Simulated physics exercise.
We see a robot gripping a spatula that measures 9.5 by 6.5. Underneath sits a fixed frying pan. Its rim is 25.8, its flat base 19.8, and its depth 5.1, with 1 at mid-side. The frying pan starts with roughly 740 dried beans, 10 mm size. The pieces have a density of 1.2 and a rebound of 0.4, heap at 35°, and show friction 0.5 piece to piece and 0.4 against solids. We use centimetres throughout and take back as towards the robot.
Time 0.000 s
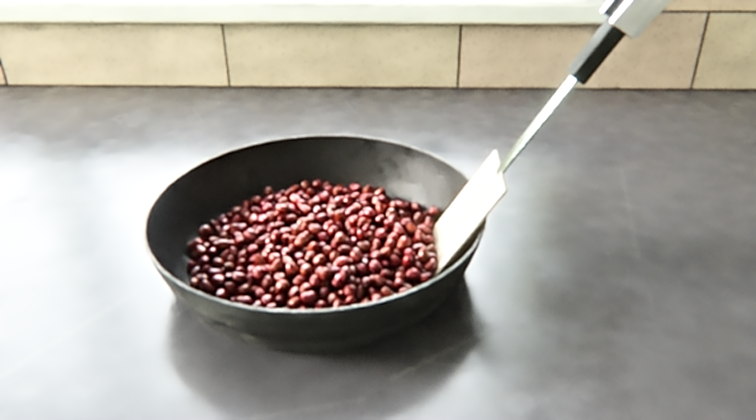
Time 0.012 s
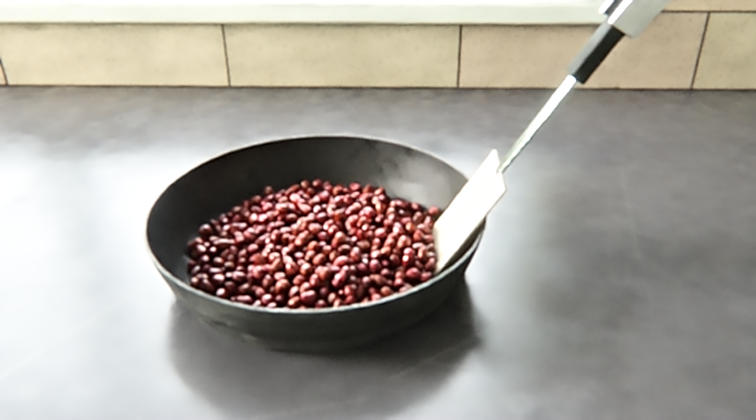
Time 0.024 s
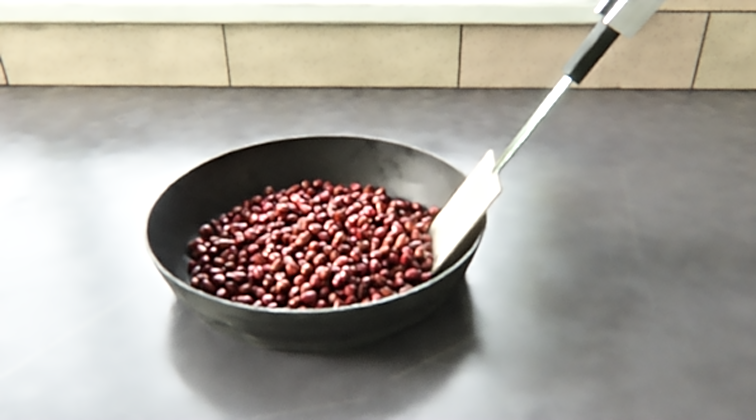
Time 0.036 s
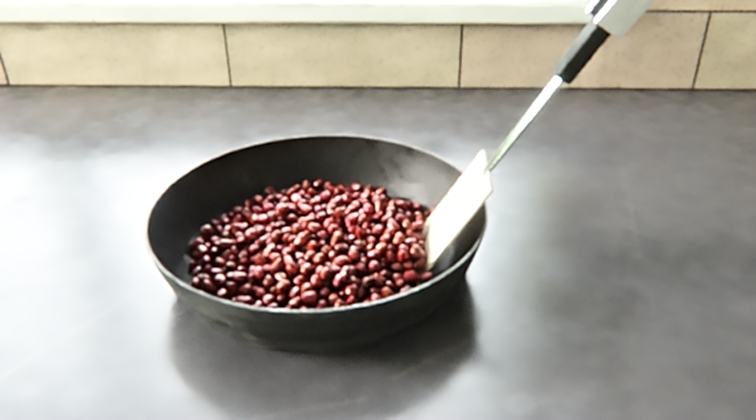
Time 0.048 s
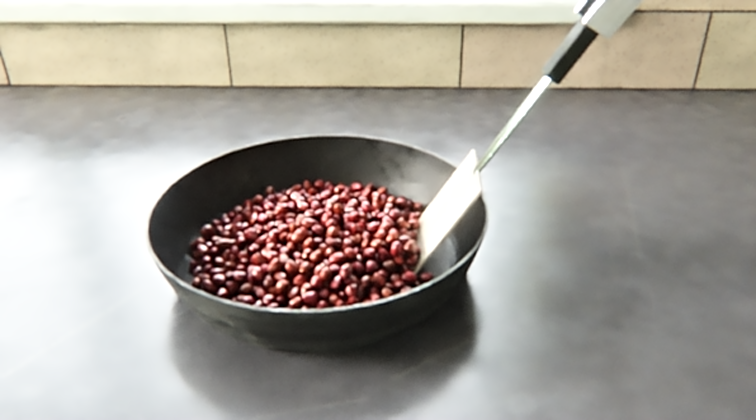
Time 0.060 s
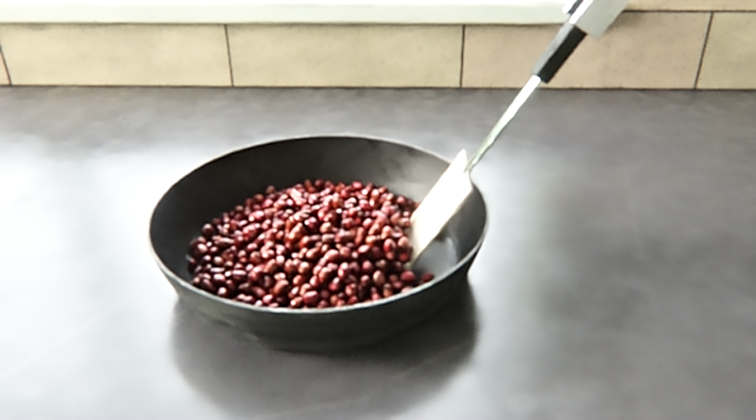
In the video, a spatula held by a robot rests against the right inner side of a dark frying pan of reddish-brown dried beans, then moves a short way left, pushing the beans at that edge slightly inward.
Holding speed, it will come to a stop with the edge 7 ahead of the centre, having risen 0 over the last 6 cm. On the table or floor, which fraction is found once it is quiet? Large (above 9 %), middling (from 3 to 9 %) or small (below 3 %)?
Small; below 3 %.
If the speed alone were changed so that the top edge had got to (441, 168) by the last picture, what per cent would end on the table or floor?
I'd say around 5 per cent.
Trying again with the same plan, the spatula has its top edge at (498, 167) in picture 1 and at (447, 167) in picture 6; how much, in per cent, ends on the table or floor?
My guess would be close to 5 per cent.
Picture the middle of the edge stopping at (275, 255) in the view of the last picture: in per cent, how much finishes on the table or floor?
Something near 0 in a hundred.
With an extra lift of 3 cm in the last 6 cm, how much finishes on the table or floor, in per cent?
You'd expect near 0 percent of it there.
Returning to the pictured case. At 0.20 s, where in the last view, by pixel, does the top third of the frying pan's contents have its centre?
Around (248, 227).
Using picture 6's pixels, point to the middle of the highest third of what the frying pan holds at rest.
Approximately at pixel (213, 223).
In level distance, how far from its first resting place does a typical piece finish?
The figure is about 3 cm.
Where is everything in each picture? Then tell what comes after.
In the first picture, the spatula top edge at (501, 169), sloping 58°; upper third of the load around (325, 239), from x 190 to 440, top at y 185; 744 in the frying pan.
In the second picture, the spatula top edge at (501, 169), sloping 58°; upper third of the load around (325, 239), from x 195 to 440, top at y 185.
In the third picture, the spatula top edge at (496, 169), sloping 58°; upper third of the load around (328, 238), from x 195 to 440, top at y 185.
In the fourth picture, the spatula top edge at (488, 169), sloping 58°; upper third of the load around (332, 237), from x 195 to 440, top at y 185.
In the fifth picture, the spatula top edge at (478, 169), sloping 58°; upper third of the load around (330, 236), from x 195 to 440, top at y 185.
In the sixth picture, the spatula top edge at (468, 169), sloping 58°; upper third of the load around (327, 233), from x 195 to 440, top at y 185; 744 in the frying pan.
After 0.13 s, sloping 58°, highest piece 4 above the table; 744 in the frying pan.
After 0.20 s, sloping 58°, highest piece 5 above the table; 744 in the frying pan.
After 0.44 s, sloping 58°, highest piece 6 above the table; 744 in the frying pan.
After 1.49 s, sloping 58°, highest piece 6 above the table; 744 in the frying pan.
In the end, 744 in the frying pan. That is 0 % on the table or floor.
